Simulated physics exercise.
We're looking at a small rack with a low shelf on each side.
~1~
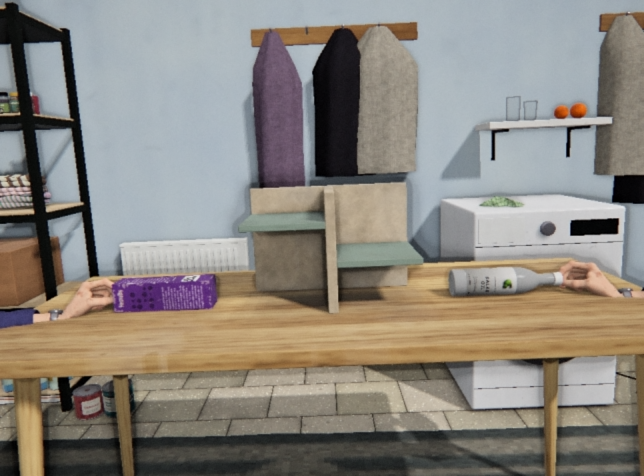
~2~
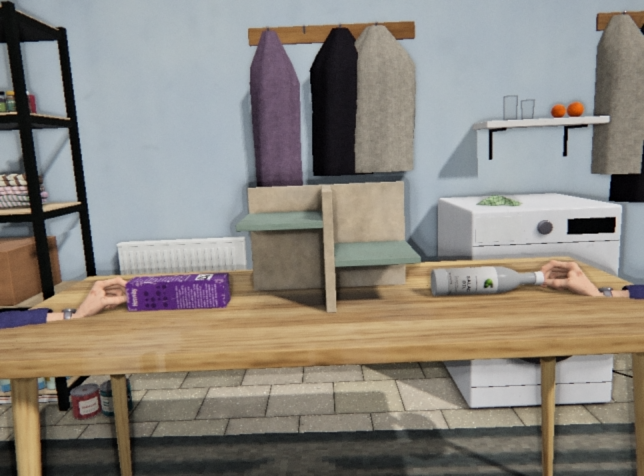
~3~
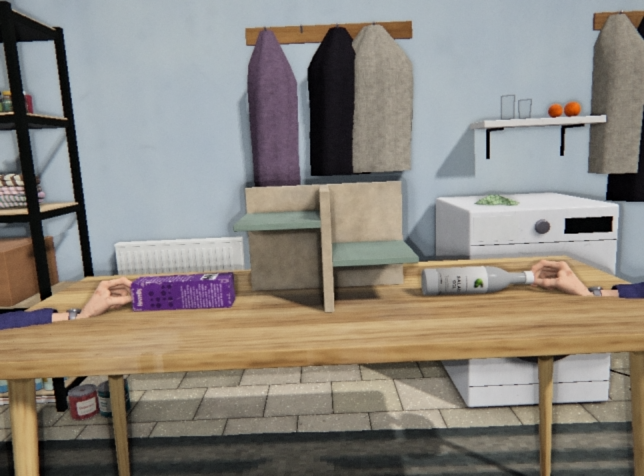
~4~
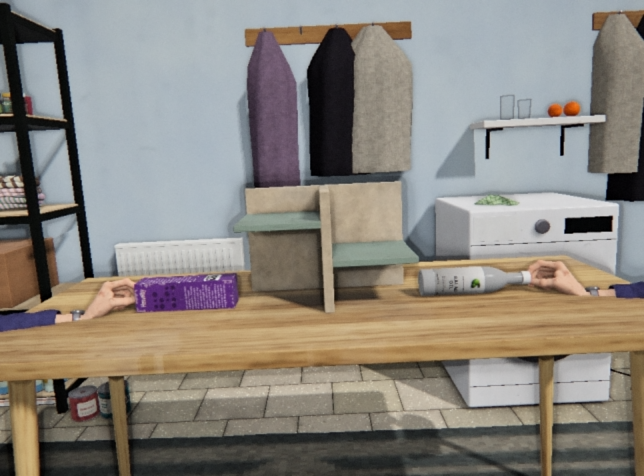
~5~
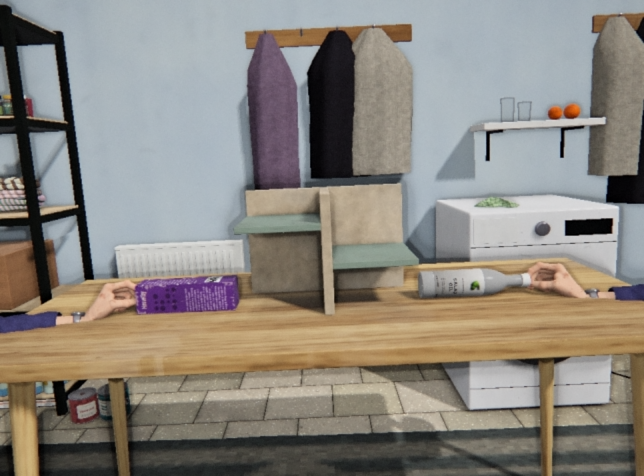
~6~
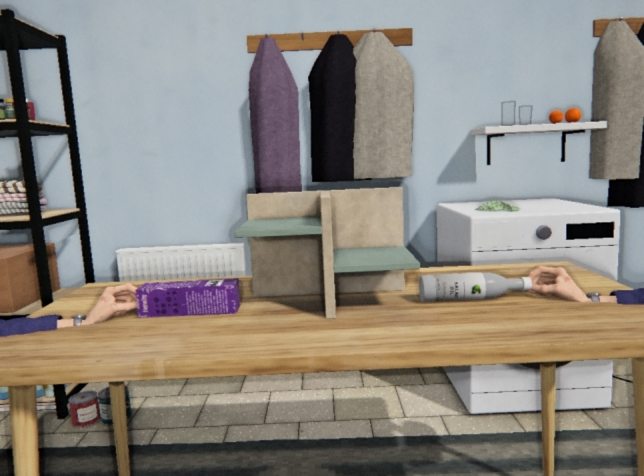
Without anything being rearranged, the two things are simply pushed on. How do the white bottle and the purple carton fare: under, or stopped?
White bottle: Enough clearance; purple carton: Enough clearance.
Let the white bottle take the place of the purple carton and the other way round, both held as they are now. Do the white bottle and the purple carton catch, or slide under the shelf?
White bottle: Clear. Purple carton: Clear.
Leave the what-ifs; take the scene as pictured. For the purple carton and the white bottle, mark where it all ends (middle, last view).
Final spots: Purple carton at (270, 294), white bottle at (395, 290).
Then, 0.48 s later than the last frame, white bottle sliding up to the opening near (449, 287); purple carton sliding up to the opening near (214, 297).
Then, 0.84 s later than the last frame, white bottle part of the way in near (420, 289); purple carton part of the way in near (242, 295).
When it is over, the white bottle clears the shelf, near (395, 290); the purple carton clears the shelf, near (269, 294).
